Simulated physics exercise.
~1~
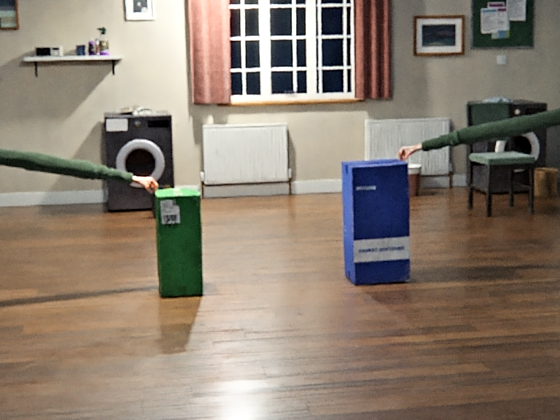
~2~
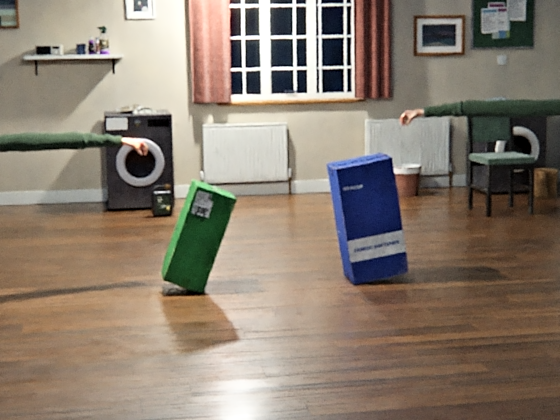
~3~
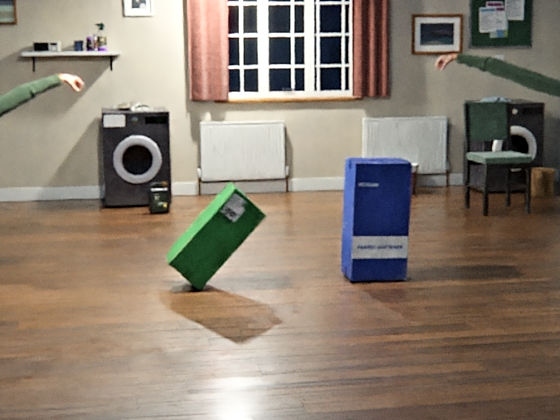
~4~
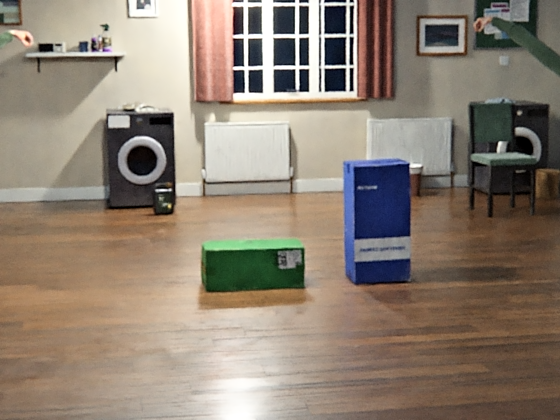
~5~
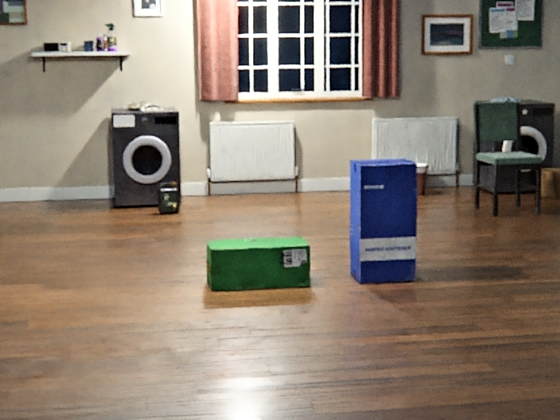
Two outstretched arms let go of a green box and a taller blue box on a wooden floor and drew away; the green one tipped over to the right onto its side, while the blue one rocked slightly and settled upright.
